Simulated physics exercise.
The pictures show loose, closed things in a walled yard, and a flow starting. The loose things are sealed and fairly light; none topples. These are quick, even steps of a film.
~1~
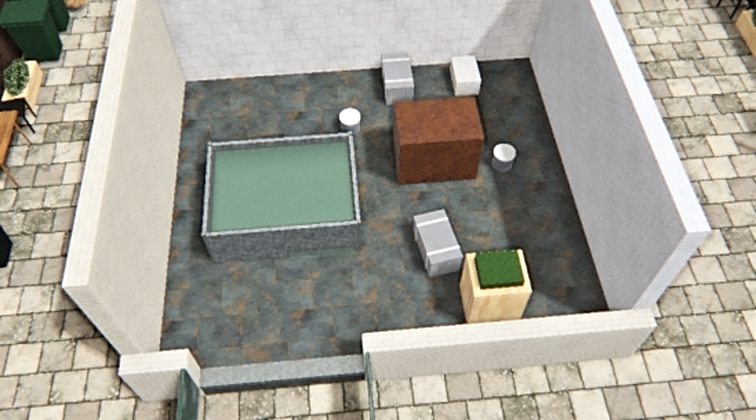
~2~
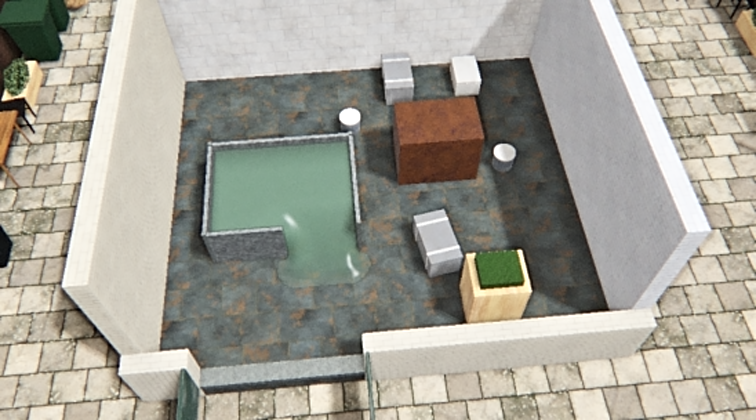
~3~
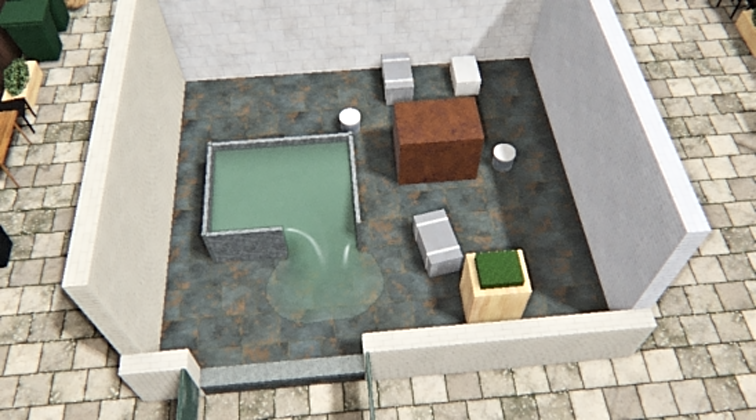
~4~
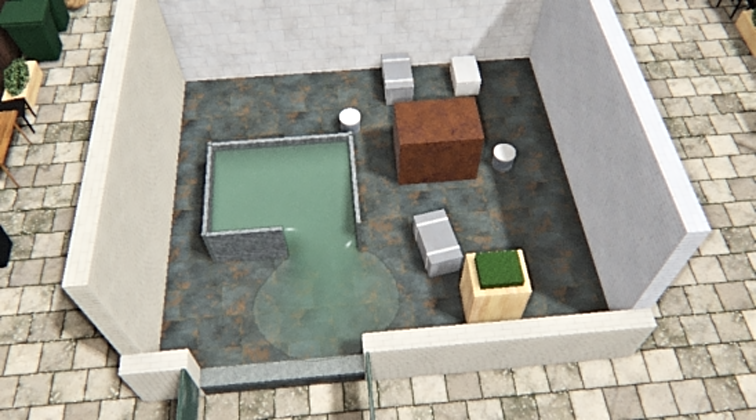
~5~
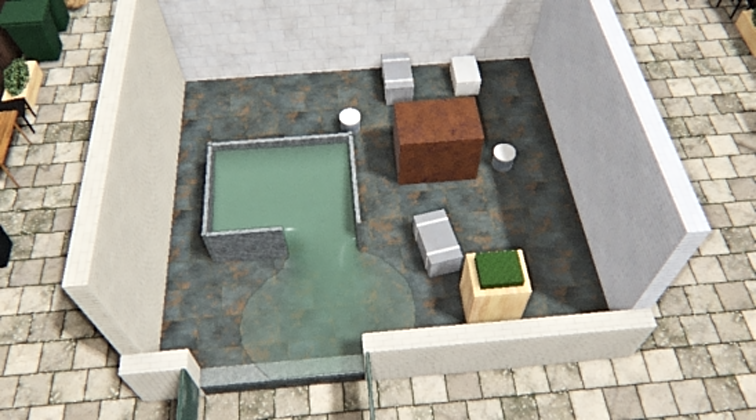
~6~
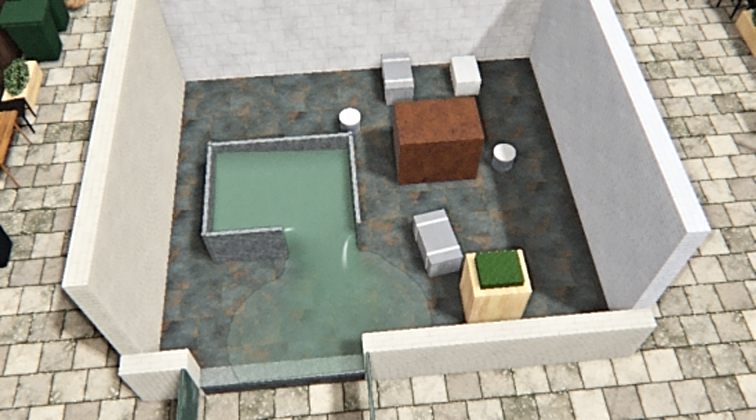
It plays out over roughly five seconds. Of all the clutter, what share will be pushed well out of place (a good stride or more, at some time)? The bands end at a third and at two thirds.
That comes to less than a third.
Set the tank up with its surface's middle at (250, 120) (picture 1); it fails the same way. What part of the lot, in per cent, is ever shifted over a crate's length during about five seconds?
About 20 per cent.
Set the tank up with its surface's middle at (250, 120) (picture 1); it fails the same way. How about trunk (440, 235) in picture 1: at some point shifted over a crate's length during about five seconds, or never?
Verdict: Pushed that far.
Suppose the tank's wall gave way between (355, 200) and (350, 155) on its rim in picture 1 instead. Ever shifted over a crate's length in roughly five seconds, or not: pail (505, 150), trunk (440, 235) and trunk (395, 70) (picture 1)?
As listed: No, yes, no.
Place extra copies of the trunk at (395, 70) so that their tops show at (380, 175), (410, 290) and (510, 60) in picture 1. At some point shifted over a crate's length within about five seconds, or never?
As listed: No, swept aside, not that far.
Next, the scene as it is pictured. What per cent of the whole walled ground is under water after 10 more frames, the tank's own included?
Roughly 30 per cent.
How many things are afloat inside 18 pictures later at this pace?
I count 0.
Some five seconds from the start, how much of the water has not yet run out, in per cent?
About 56 per cent.
A moment on, 0 of 5 are well off their spots; 0 afloat.
Next, 0 of 5 are well off their spots; 0 afloat.
Later, 0 of 5 are well off their spots; 0 afloat.
In the end, 0 of 5 are well off their spots, and 0 have been at some point; 0 afloat.
